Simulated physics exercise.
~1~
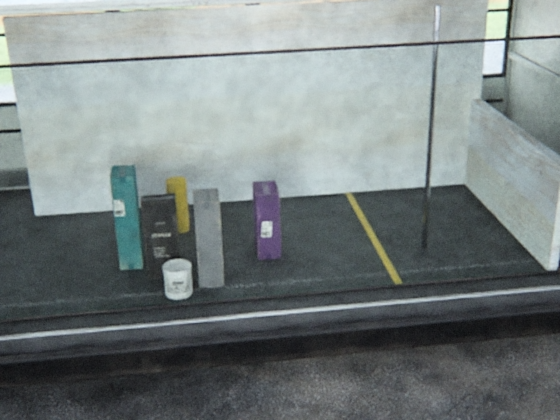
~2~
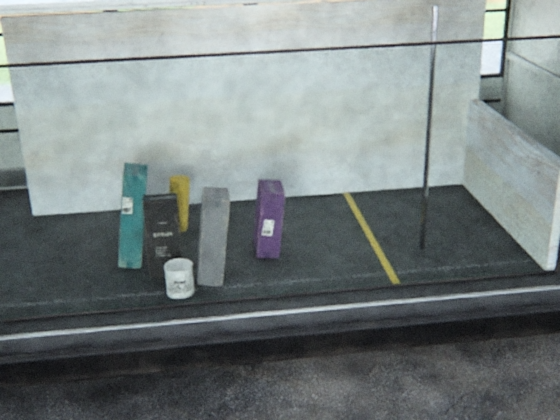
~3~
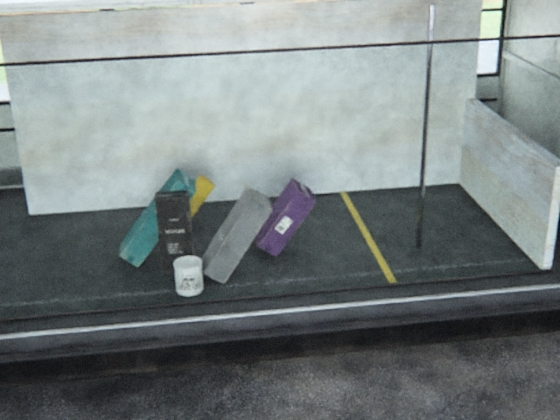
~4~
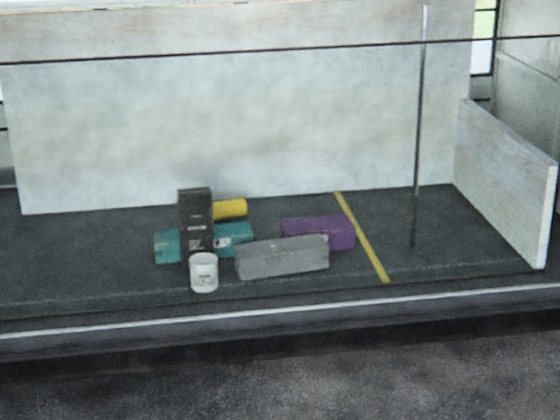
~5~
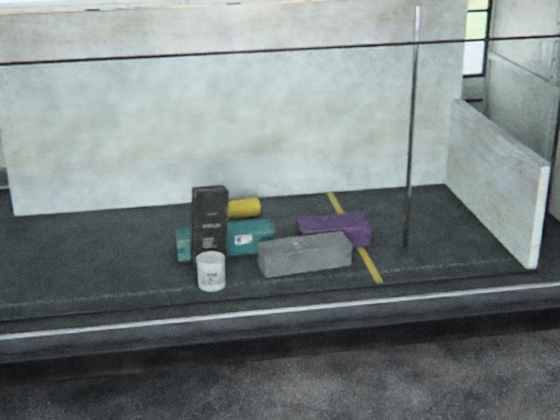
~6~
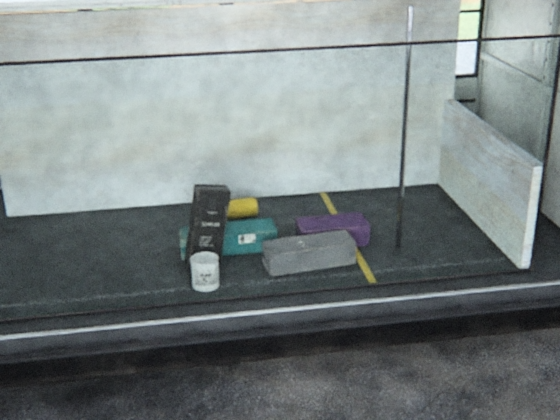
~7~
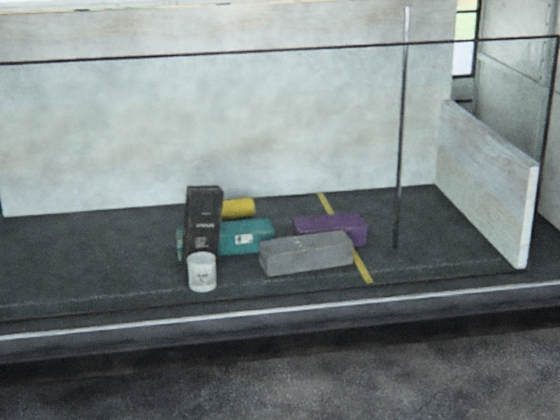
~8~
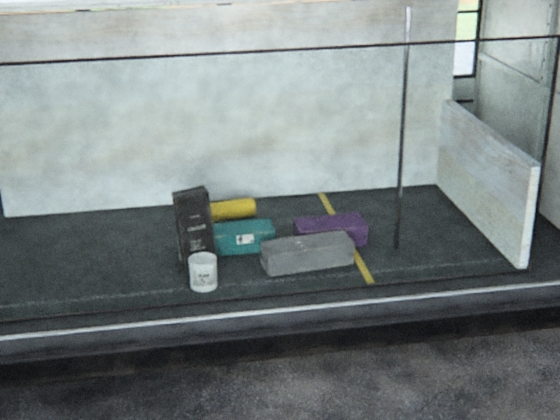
In a dark-floored bay with pale walls and a thin pole, seen from the front and slightly above, teal, black, grey and purple tall boxes, a yellow roll and a white bucket stand left of a yellow line. The view drifts slightly right as the teal, grey and purple boxes and the roll lean and topple rightward. They slide on while the upright black box and bucket shift right. The black box then rocks and settles upright, farther left. Everything rests with its middle short of the line, though the purple box's right end reaches over it.
